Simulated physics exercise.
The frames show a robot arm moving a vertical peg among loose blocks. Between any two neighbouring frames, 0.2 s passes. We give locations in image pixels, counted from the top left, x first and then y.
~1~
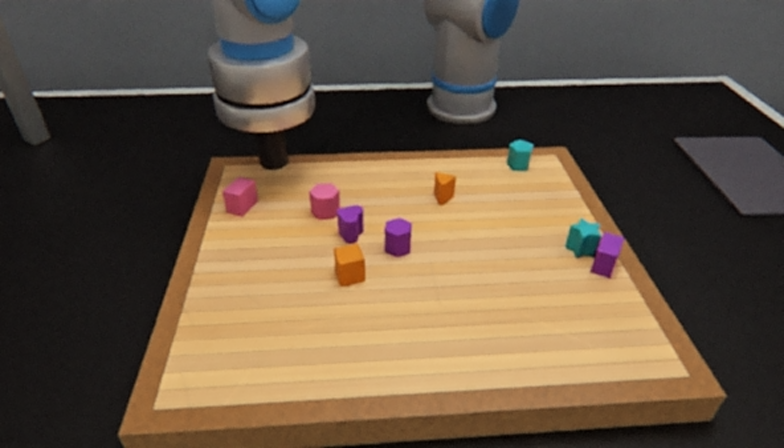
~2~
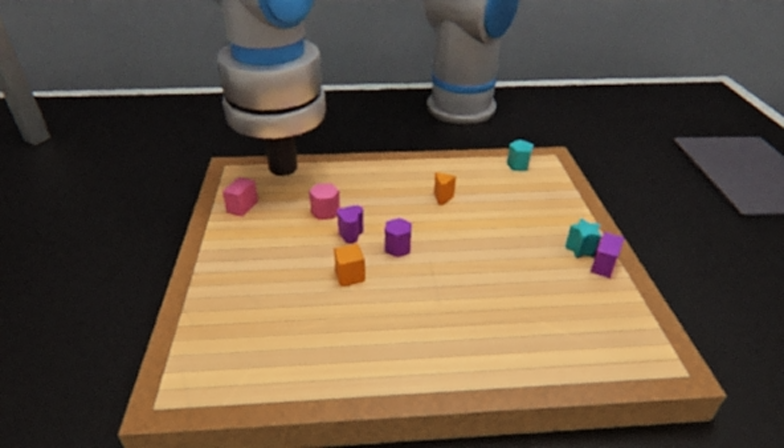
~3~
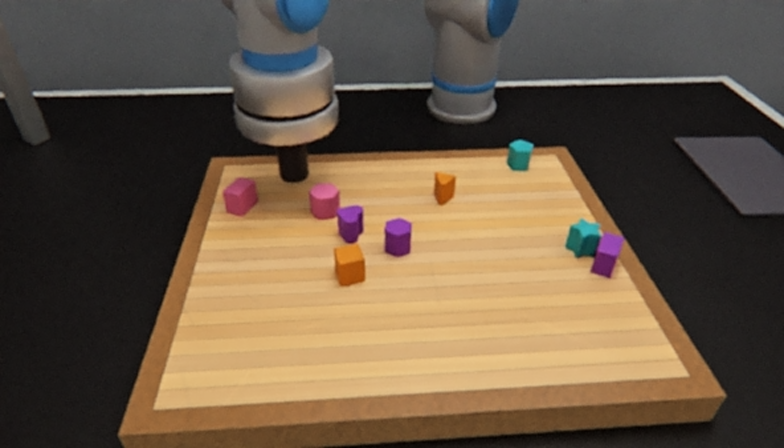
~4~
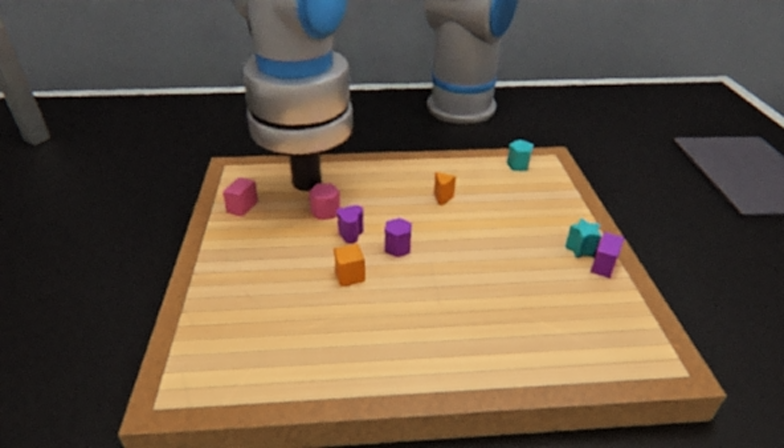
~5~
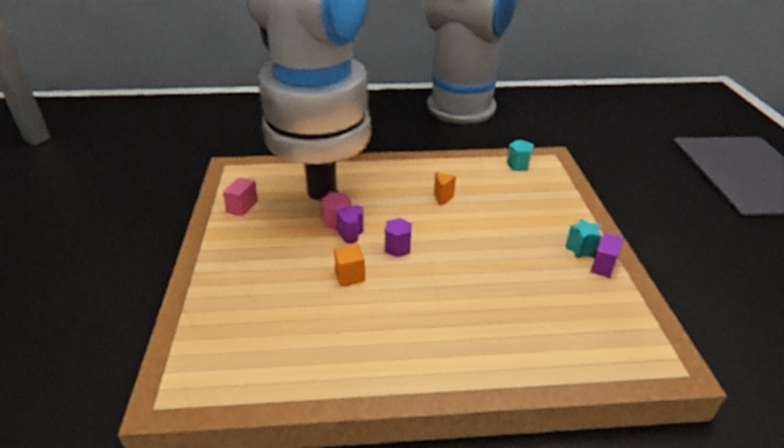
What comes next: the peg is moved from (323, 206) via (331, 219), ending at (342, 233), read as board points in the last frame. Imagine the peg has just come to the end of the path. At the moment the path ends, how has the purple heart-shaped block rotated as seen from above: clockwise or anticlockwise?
Verdict: Counterclockwise.
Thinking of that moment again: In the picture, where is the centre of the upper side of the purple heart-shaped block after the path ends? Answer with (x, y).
That would be at about pixel (376, 238).
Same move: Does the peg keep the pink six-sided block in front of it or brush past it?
I think it holds its spot in front.
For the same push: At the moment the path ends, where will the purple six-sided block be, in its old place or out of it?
By the time the path is finished, it has hardly shifted at all.
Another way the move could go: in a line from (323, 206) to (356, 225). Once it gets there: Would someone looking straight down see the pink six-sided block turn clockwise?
Yes - that is the case.
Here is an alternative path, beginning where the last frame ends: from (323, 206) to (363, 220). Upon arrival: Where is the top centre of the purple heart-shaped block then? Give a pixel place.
In the picture, it is at (361, 232).
The first path, step by step. Halfway along, peg at (330, 206); pink six-sided block at (346, 212); purple heart-shaped block at (361, 224), turned 20° anticlockwise.
At the end, peg at (341, 219); pink six-sided block at (360, 225); purple heart-shaped block at (376, 238), turned 20° anticlockwise; purple six-sided block unmoved.
